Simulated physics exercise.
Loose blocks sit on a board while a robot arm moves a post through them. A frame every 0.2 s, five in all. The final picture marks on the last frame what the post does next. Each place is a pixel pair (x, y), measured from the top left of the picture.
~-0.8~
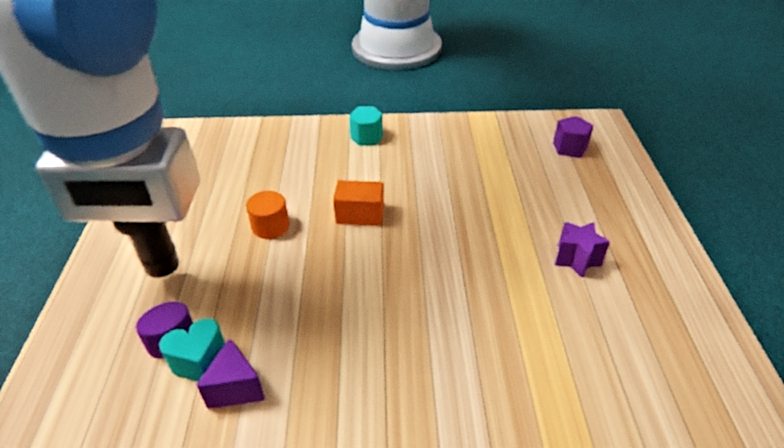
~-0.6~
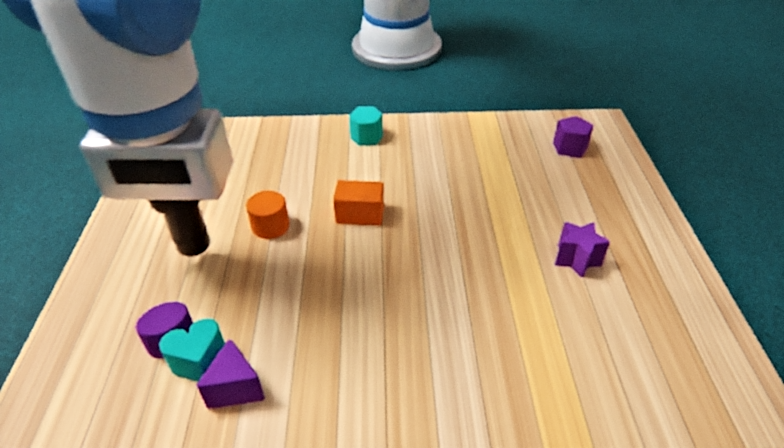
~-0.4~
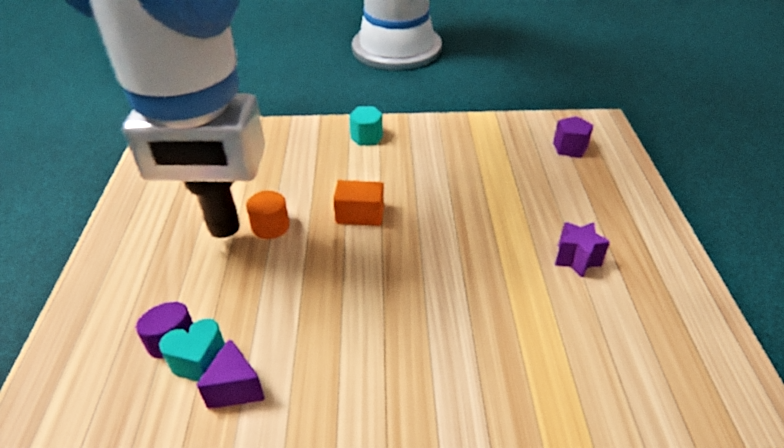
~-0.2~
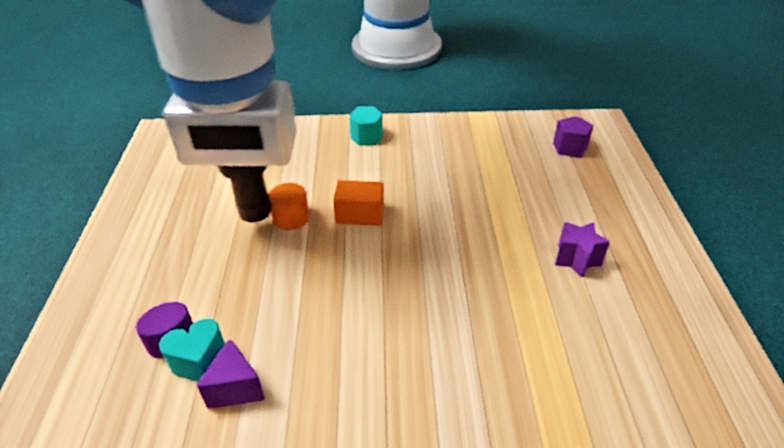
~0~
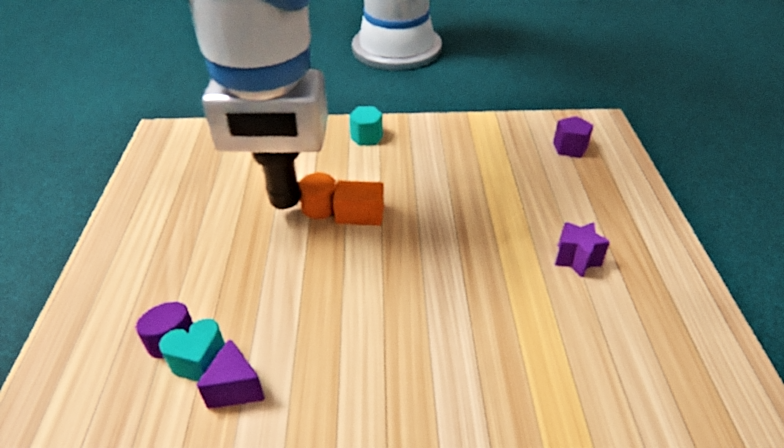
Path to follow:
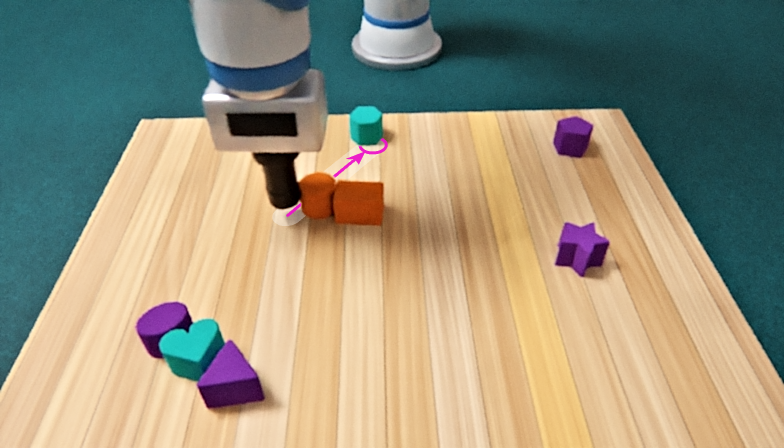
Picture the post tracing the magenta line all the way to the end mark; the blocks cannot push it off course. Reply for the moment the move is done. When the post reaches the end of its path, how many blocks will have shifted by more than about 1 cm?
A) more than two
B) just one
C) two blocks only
The correct letter is A.
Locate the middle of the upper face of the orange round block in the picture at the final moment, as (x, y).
It will likely be found at (362, 161).
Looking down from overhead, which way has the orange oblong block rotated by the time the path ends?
The orange oblong block rotates clockwise.
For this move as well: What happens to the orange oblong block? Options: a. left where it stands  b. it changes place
My pick is b.
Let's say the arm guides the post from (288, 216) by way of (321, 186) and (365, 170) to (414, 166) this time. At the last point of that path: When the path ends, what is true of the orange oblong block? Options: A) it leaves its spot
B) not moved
That would be A.
Drawn move, from (288, 216) to (373, 145).
On the path given first. One third of the way, post at (318, 174); orange round block at (350, 166); orange oblong block at (372, 189), turned 40° clockwise.
Two thirds of the way, post at (347, 151); orange round block at (362, 161); orange oblong block at (373, 189), turned 40° clockwise.
At the end, post at (373, 131); orange round block at (362, 161); orange oblong block at (373, 189), turned 40° clockwise; turquoise hexagon at (370, 106).
